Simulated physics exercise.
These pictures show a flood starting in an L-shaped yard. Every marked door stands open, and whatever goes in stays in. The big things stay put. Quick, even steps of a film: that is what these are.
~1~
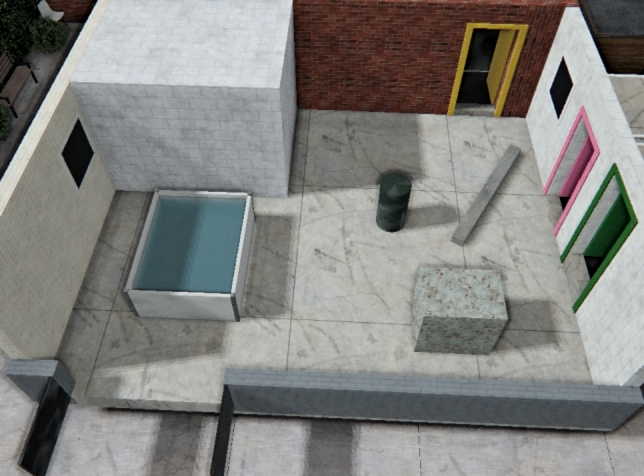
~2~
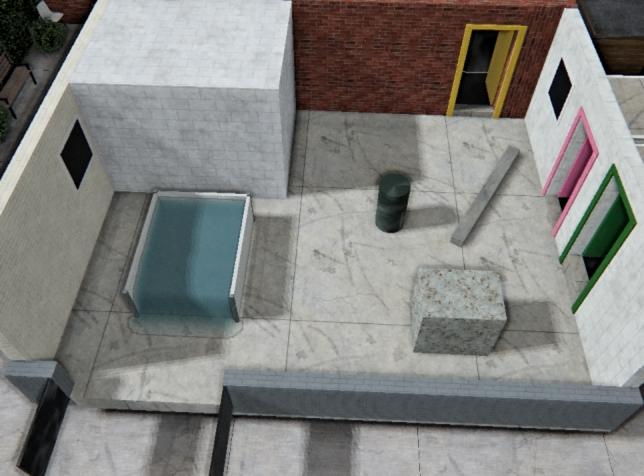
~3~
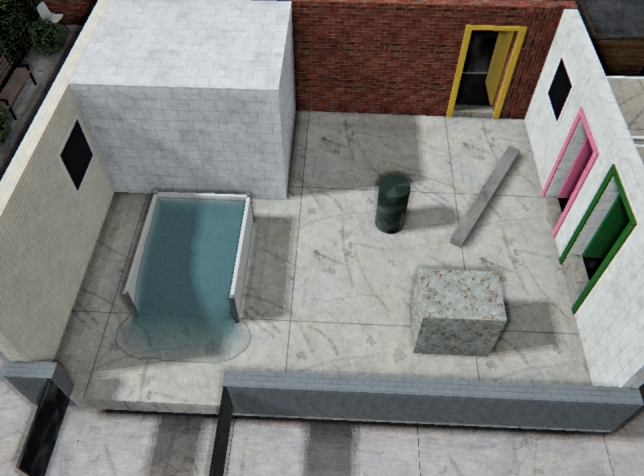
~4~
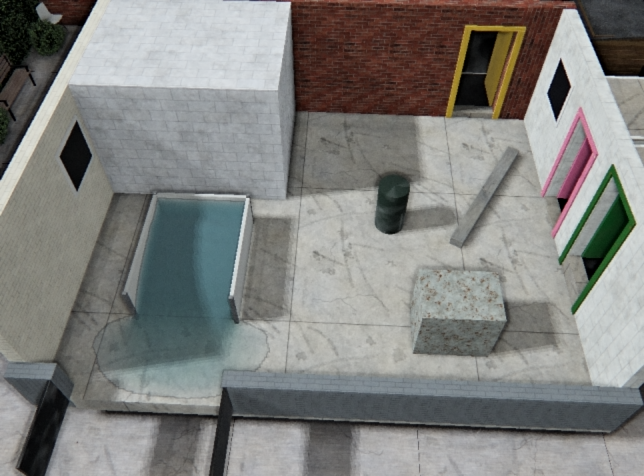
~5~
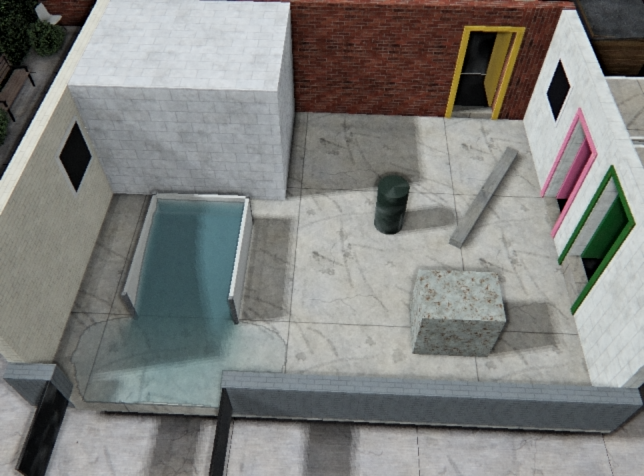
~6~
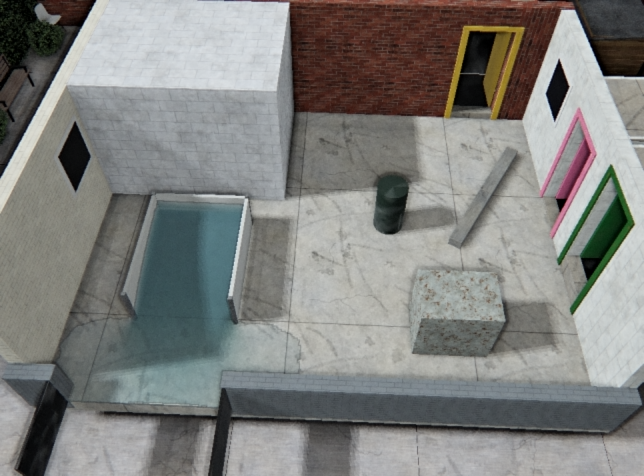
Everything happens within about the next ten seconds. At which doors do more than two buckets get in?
The pink door receives no more than two buckets, the yellow door receives no more than two buckets, the green door receives no more than two buckets.
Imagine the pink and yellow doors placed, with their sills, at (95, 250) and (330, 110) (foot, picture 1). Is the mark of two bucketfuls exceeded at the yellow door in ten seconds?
Yellow door: It stays within it.
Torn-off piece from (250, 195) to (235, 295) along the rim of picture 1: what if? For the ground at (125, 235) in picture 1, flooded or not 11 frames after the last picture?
Untouched.
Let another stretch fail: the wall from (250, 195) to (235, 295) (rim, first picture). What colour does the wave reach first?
My answer is the green-painted one.
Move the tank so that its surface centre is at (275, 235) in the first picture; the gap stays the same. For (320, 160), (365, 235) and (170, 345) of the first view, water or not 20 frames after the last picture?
Bone-dry, soaked, soaked.
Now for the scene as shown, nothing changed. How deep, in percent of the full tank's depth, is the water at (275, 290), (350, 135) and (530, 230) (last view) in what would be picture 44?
Going in order, that's 0, 0 and 0 %.
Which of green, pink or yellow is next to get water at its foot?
Answer: The green-painted one.
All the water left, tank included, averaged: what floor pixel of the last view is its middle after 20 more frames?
My pick is pixel (238, 312).
A moment on, water covers 10 % of the floor; the pink door not reached, the yellow door not reached, the green door not reached.
Next, water covers 20 % of the floor; the pink door not reached, the yellow door not reached, the green door not reached.
Then, water covers 25 % of the floor; the pink door not reached, the yellow door not reached, the green door not reached.
Later, water covers 35 % of the floor; the pink door not reached, the yellow door not reached, the green door wet at the sill, nothing in.
In the end, water covers 35 % of the floor; the pink door wet at the sill, nothing in, the yellow door not reached, the green door wet at the sill, nothing in.
